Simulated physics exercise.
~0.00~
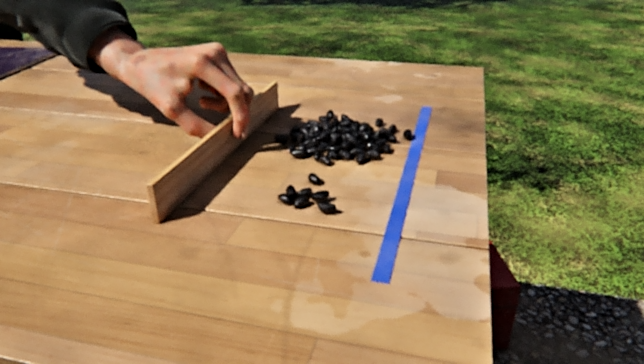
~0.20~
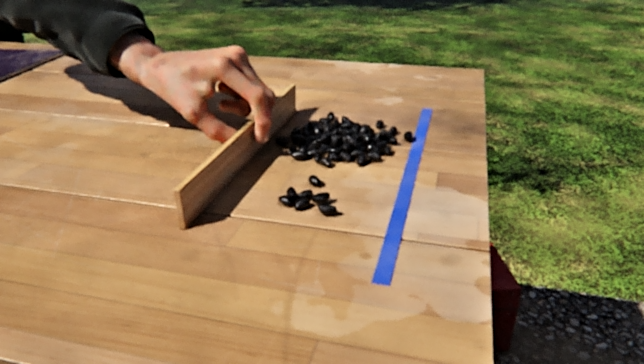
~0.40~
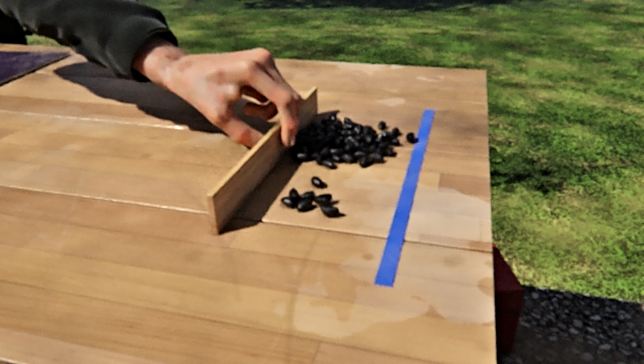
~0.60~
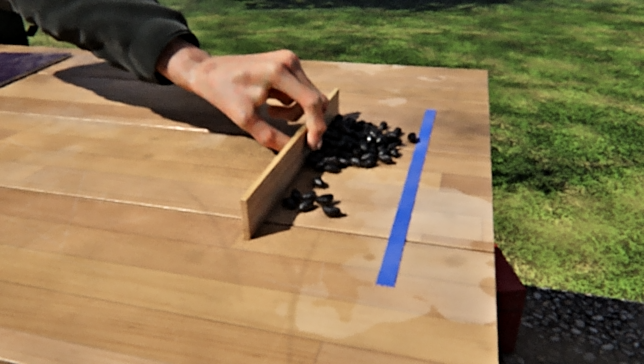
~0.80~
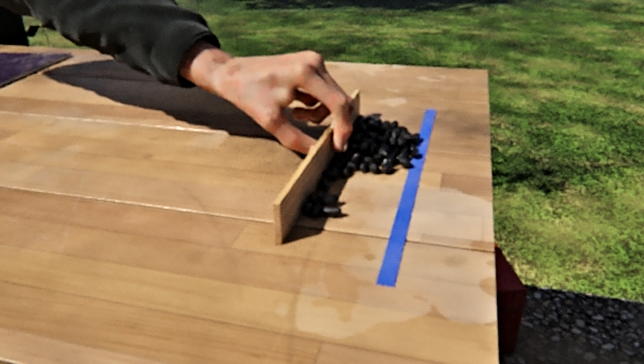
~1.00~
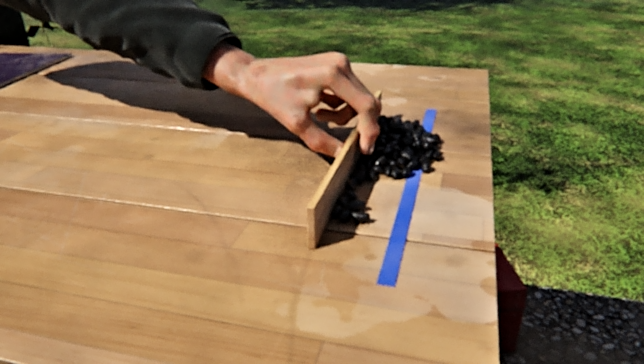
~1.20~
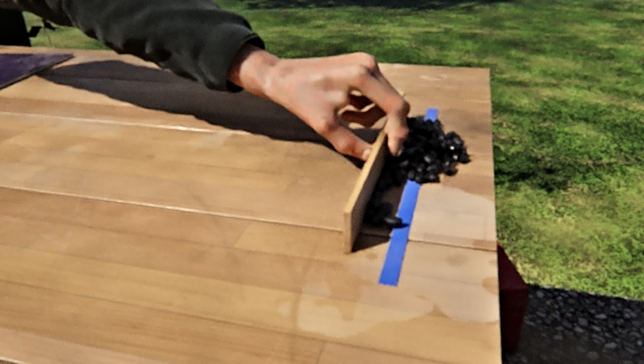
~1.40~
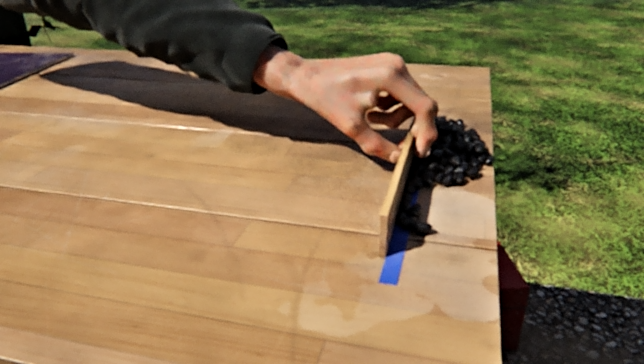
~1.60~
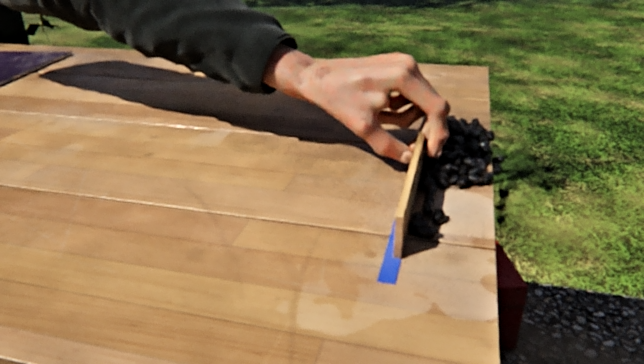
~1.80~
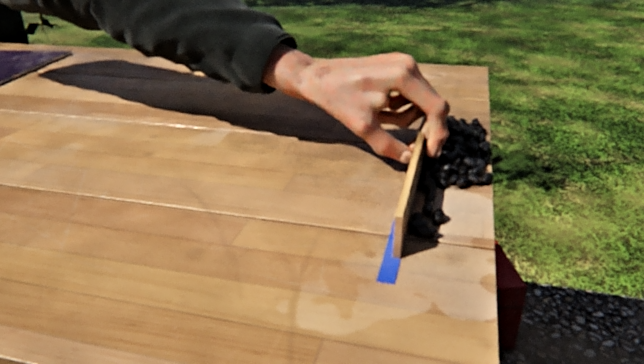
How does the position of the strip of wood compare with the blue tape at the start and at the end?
At the start the strip stands well to the left of the blue tape, with the black objects between them. At the end it is farther right, standing at the tape itself.
